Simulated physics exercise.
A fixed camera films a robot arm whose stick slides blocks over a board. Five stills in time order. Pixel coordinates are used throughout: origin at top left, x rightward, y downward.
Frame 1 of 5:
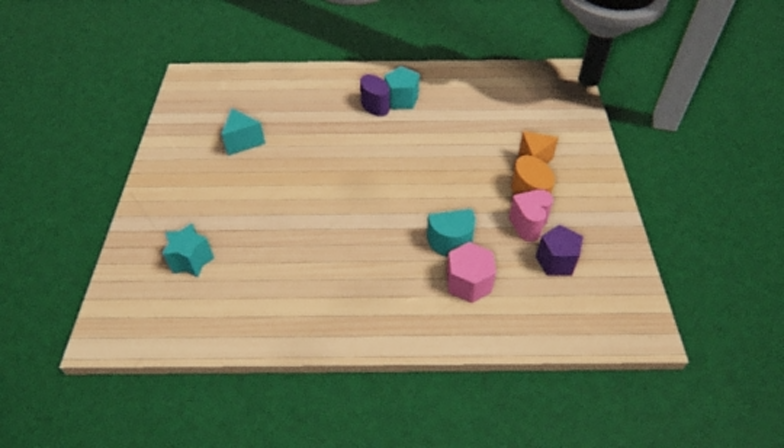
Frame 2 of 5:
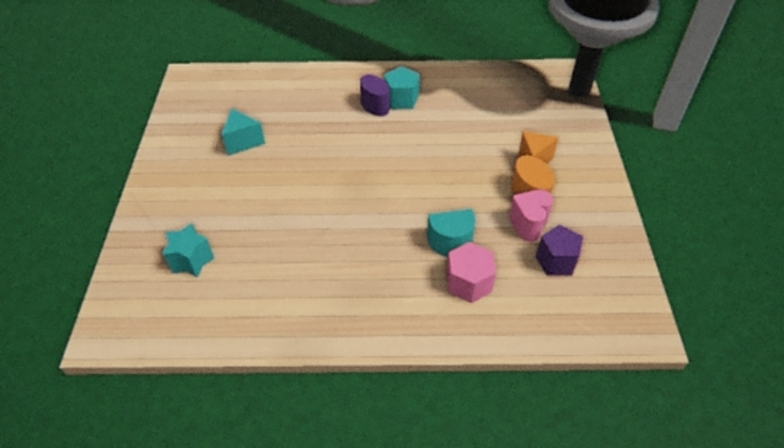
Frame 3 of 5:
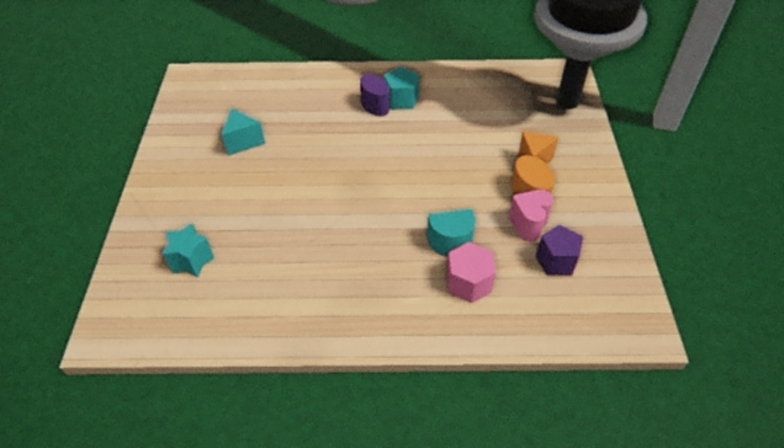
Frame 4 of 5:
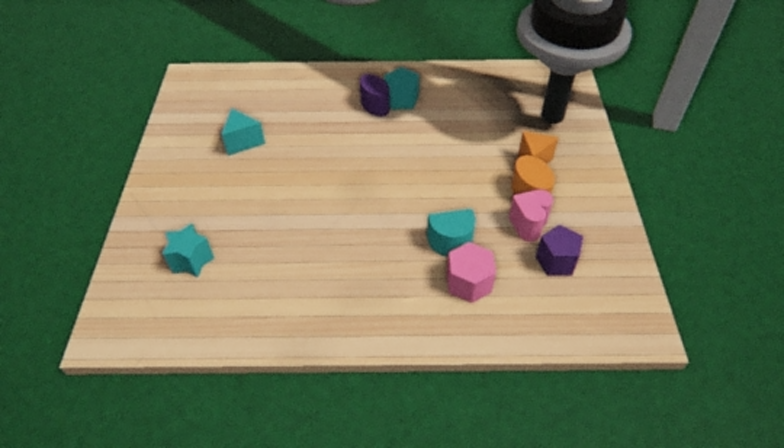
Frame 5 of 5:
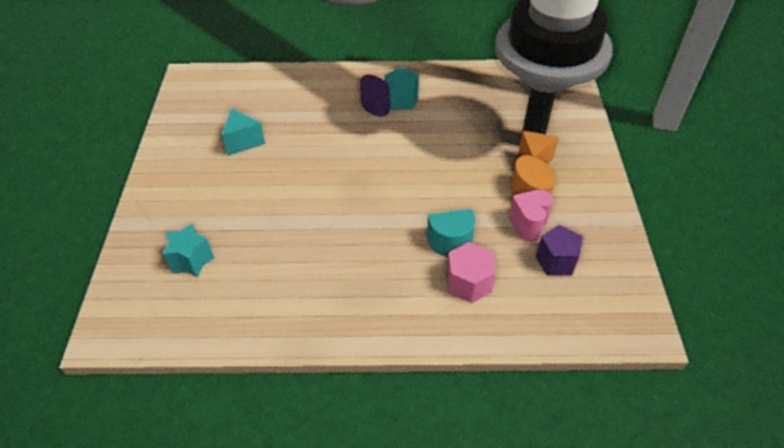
In the video, a dark stick on a round mount moves steadily down and left over a wooden board toward the orange blocks at the upper right, while the teal, pink, purple and orange blocks stay still.
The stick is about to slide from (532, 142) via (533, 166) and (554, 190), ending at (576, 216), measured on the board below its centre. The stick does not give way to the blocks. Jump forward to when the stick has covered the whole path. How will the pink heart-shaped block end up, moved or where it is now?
Once the path ends, it is somewhere new.
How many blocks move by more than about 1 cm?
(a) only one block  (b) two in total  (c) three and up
Choice c: Three and up.
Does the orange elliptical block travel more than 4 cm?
Final answer: No.
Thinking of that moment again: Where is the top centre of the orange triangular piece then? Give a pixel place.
By then it is at (529, 166).
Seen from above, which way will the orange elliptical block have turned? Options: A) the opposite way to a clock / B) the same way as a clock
It's A.
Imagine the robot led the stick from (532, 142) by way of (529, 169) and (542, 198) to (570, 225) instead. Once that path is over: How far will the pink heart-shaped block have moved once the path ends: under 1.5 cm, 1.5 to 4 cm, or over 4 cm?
It ends 1.5 to 4 cm from its spot.
On the path given first. One third of the way, stick (536, 159); pink heart-shaped block (538, 213), turned 35° clockwise; orange elliptical block (532, 186), turned 50° anticlockwise; orange triangular piece (532, 164), turned 35° clockwise.
Two thirds of the way, stick (557, 182); pink heart-shaped block (538, 214), turned 30° clockwise; orange elliptical block (530, 187), turned 60° anticlockwise; orange triangular piece (529, 166), turned 50° clockwise.
At the end, stick (579, 207); pink heart-shaped block (538, 214), turned 30° clockwise; orange elliptical block (530, 187), turned 60° anticlockwise; orange triangular piece (529, 166), turned 50° clockwise; purple five-sided block unmoved.
